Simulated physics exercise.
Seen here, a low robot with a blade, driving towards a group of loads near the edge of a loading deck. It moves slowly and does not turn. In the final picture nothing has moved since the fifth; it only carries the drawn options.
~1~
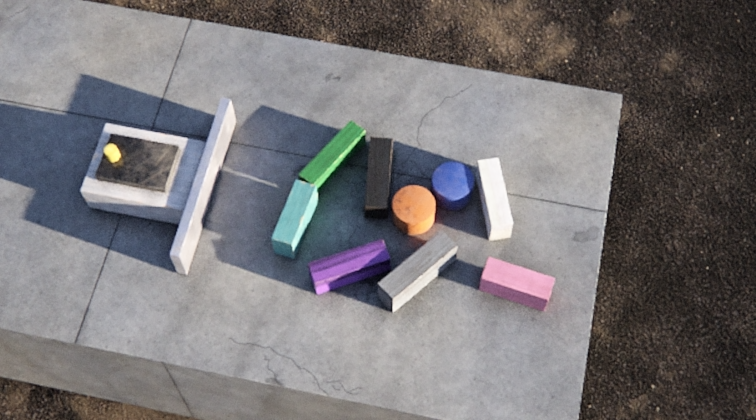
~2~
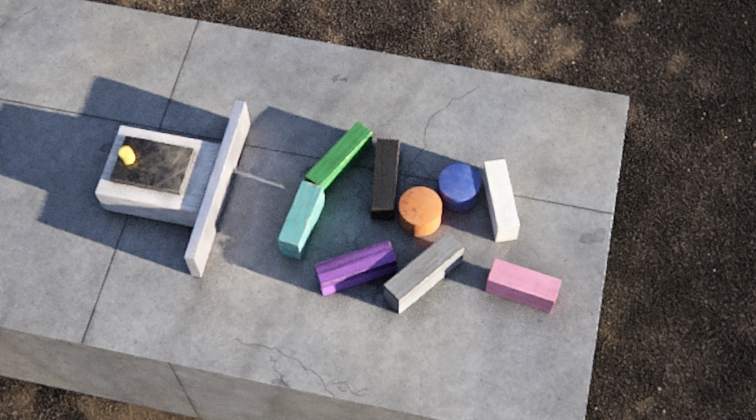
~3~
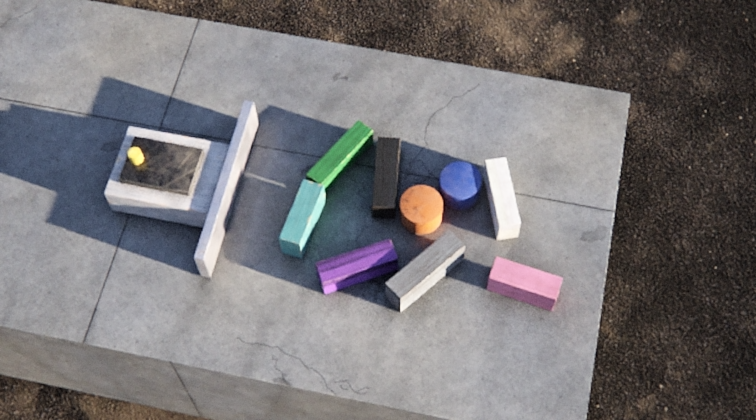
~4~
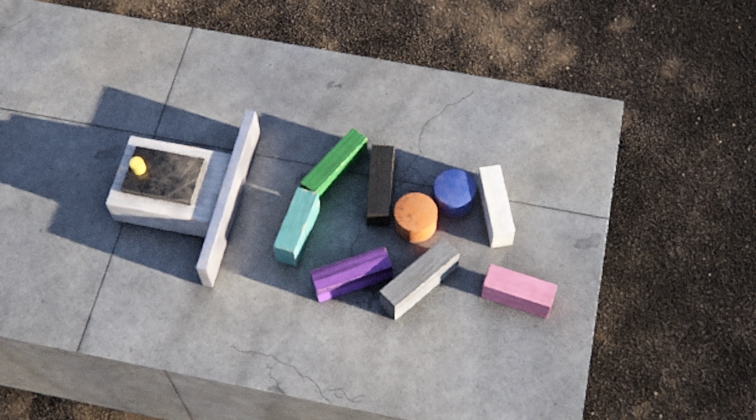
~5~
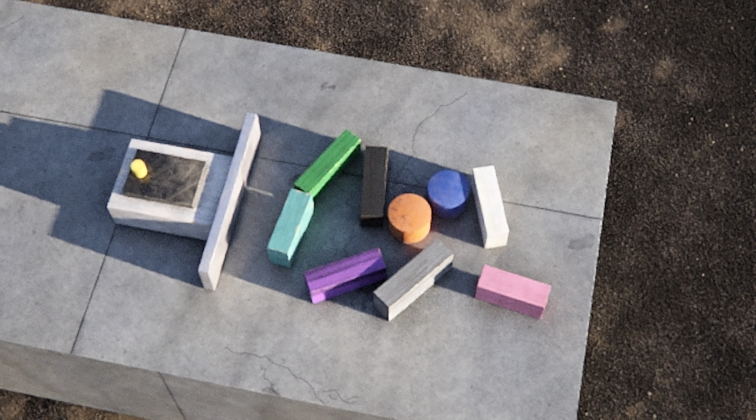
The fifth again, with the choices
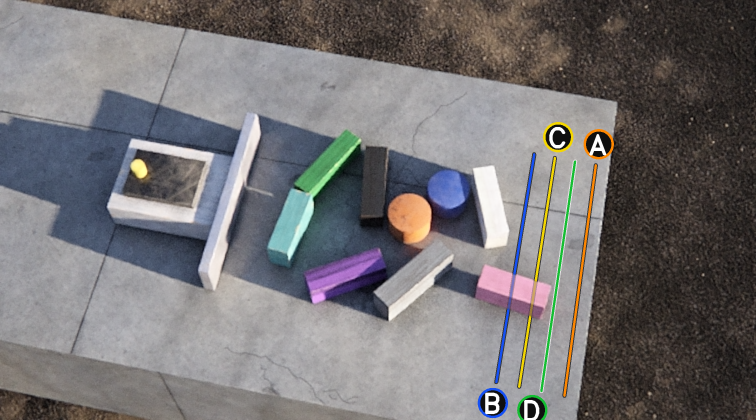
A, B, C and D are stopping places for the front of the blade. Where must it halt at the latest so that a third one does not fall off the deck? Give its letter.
B.
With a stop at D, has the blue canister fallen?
Yes.
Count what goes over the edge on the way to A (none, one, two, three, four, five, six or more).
In all, six or more.
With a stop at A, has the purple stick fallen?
Yes.
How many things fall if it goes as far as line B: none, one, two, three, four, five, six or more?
Two.
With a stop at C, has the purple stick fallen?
No.
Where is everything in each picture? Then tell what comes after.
In the first picture, purple stick (350, 267); turquoise bar (295, 219); white stick (494, 199).
In the second picture, robot (158, 166); black stick (386, 179).
In the third picture, robot (168, 166); grey stick (425, 271).
In the fourth picture, robot (169, 176); blue canister (454, 193).
In the fifth picture, robot (171, 179); purple stick (346, 275); turquoise bar (291, 228); white stick (489, 207).
On the marked copy, A at (581, 274); B at (516, 262); C at (538, 266); D at (559, 270).
Following B. Soon after the start, robot (271, 197); purple stick (363, 277); green stick (359, 173).
Later, robot (374, 216); pink stick (540, 299); white stick (542, 213).
In the end, robot (455, 231); white stick over the edge; pink stick over the edge; two fallen.
As for the rest, A drops eight; C drops five; D drops five.
